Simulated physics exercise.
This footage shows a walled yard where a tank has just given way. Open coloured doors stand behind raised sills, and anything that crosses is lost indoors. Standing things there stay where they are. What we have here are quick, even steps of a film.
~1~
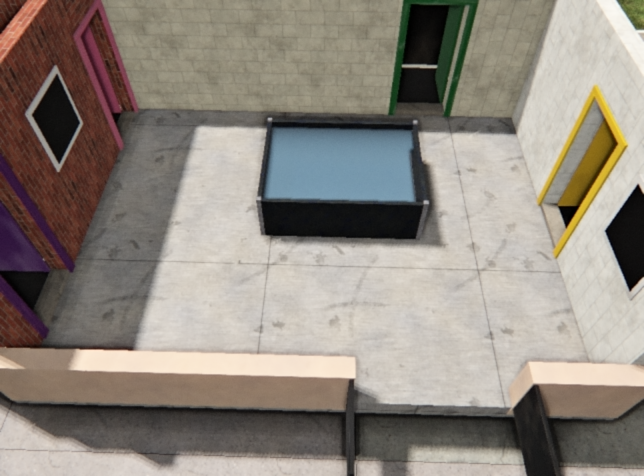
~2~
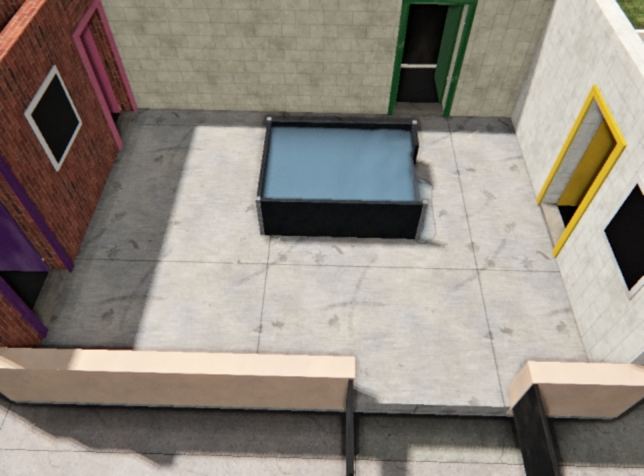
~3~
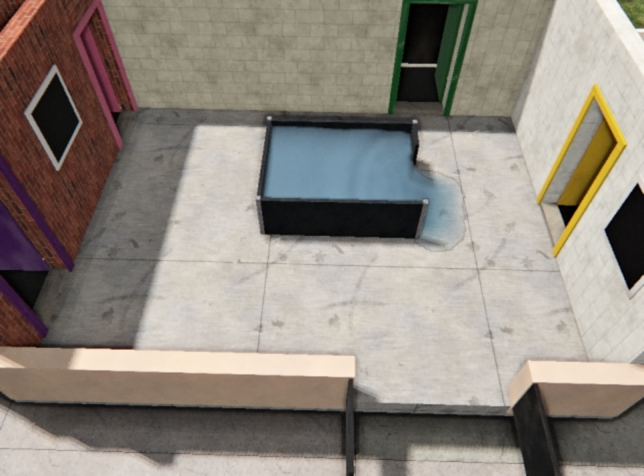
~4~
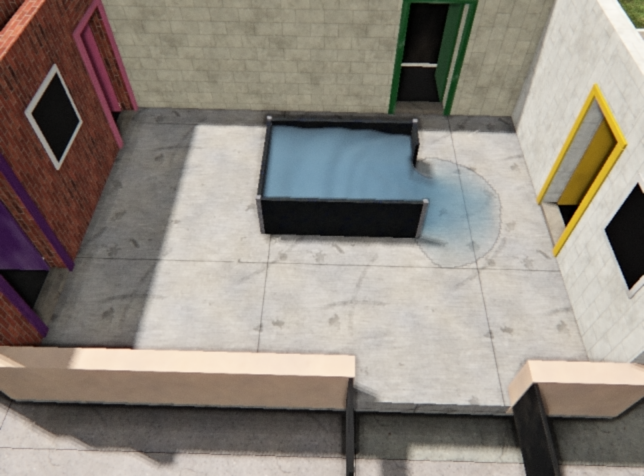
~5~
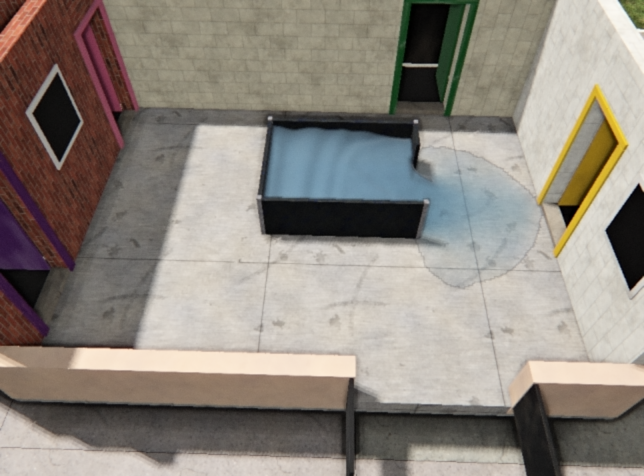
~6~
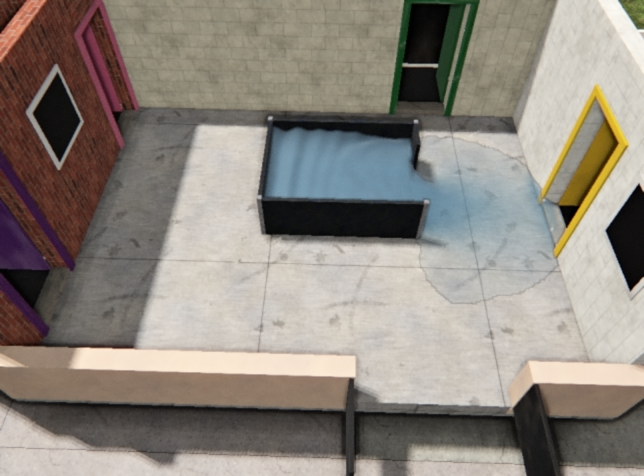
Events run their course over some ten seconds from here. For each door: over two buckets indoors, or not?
As I see it, the yellow door exceeds two buckets. The pink door exceeds two buckets. The green door does not exceed two buckets. The purple door does not exceed two buckets.
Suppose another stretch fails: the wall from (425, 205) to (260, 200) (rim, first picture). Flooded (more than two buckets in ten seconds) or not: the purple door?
Honestly, the purple door breaks the threshold.
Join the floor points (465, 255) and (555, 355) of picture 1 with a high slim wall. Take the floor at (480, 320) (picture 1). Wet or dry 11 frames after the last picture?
That spot would be inundated.
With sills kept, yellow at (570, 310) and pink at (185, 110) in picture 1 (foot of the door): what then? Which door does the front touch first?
Answer: The one in yellow.
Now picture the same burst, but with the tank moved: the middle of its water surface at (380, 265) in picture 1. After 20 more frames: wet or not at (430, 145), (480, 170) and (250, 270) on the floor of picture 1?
First spot swamped, second swamped, third bare.
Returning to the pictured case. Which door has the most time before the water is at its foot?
I'd go with the one in purple.
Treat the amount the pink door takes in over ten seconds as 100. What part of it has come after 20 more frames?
Roughly 0 percent.
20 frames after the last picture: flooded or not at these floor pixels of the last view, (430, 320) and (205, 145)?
First spot soaked, second spot spared.
A moment on, water covers 20 % of the floor; the yellow door far over two buckets in, the pink door not reached, the green door not reached, the purple door not reached.
Next, water covers 25 % of the floor; the yellow door far over two buckets in, the pink door not reached, the green door wet at the sill, nothing in, the purple door not reached.
Then, water covers 45 % of the floor; the yellow door far over two buckets in, the pink door not reached, the green door wet at the sill, nothing in, the purple door not reached.
Later, water covers 85 % of the floor; the yellow door far over two buckets in, the pink door under two buckets in, the green door wet at the sill, nothing in, the purple door not reached.
In the end, water covers 95 % of the floor; the yellow door far over two buckets in, the pink door over two buckets in, the green door wet at the sill, nothing in, the purple door wet at the sill, nothing in.
